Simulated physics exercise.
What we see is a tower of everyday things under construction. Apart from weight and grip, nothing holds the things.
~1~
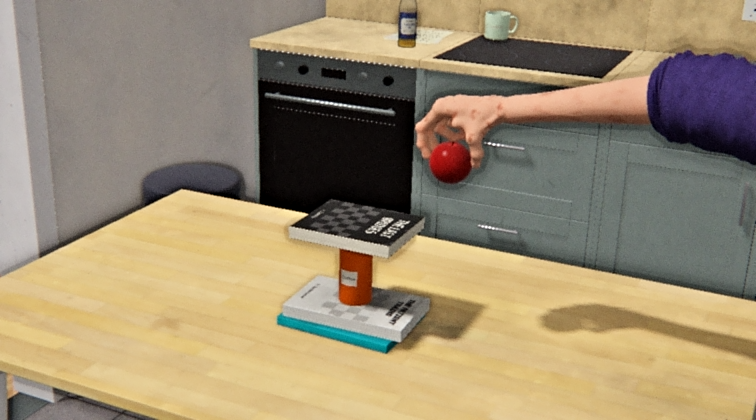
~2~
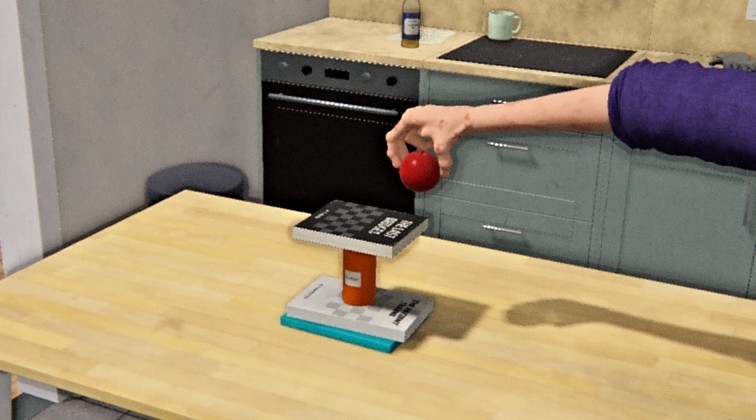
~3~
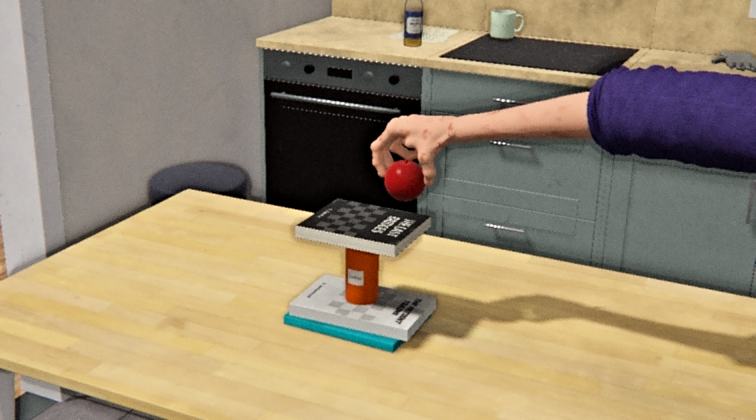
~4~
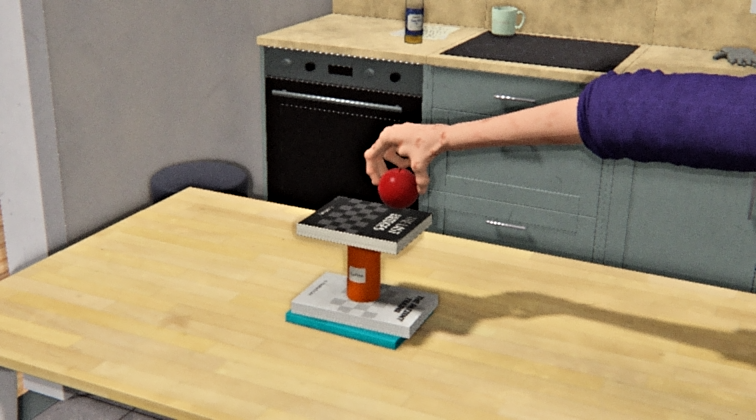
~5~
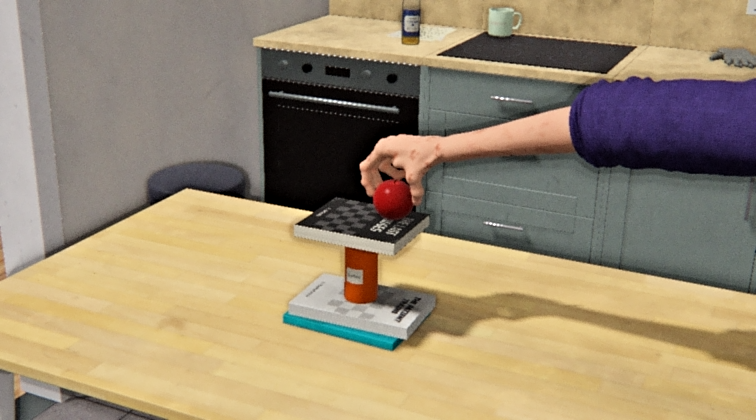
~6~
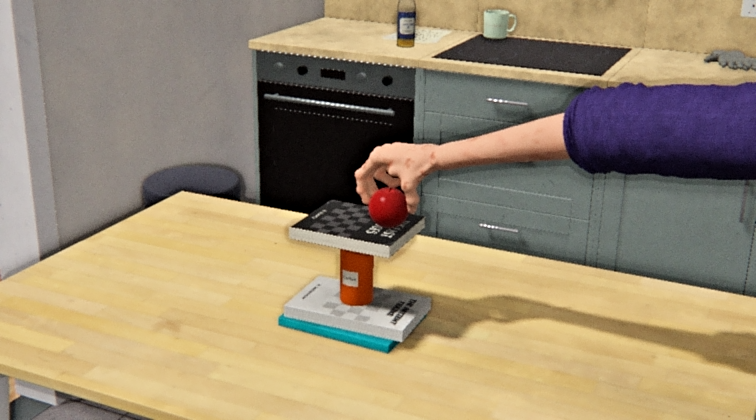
A hand lowers a red apple leftward onto the top book of a small stack.
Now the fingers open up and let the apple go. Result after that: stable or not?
Stable.
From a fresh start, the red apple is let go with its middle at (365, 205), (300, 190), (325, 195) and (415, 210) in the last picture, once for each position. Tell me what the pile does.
Well, the first time it stays intact, the second time it tips over, the third time it stays intact, and the fourth time it tips over.
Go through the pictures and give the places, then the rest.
The first picture shows still above its spot; red apple (451, 163).
The second picture shows still above its spot; red apple (420, 171); orange jar (360, 267).
The third picture shows still above its spot; red apple (405, 181).
The fourth picture shows still above its spot; red apple (399, 189); orange jar (364, 263).
The fifth picture shows still above its spot; red apple (394, 200).
The sixth picture shows set down, still held; red apple (389, 208); orange jar (357, 267).
Then, 0.20 s after the last picture, nothing has stirred.
Then, 0.70 s after the last picture, red apple resting near (389, 209).
At rest, all 5 in place. Seen from the same camera at the end, red apple near (390, 209). The pile stays up.
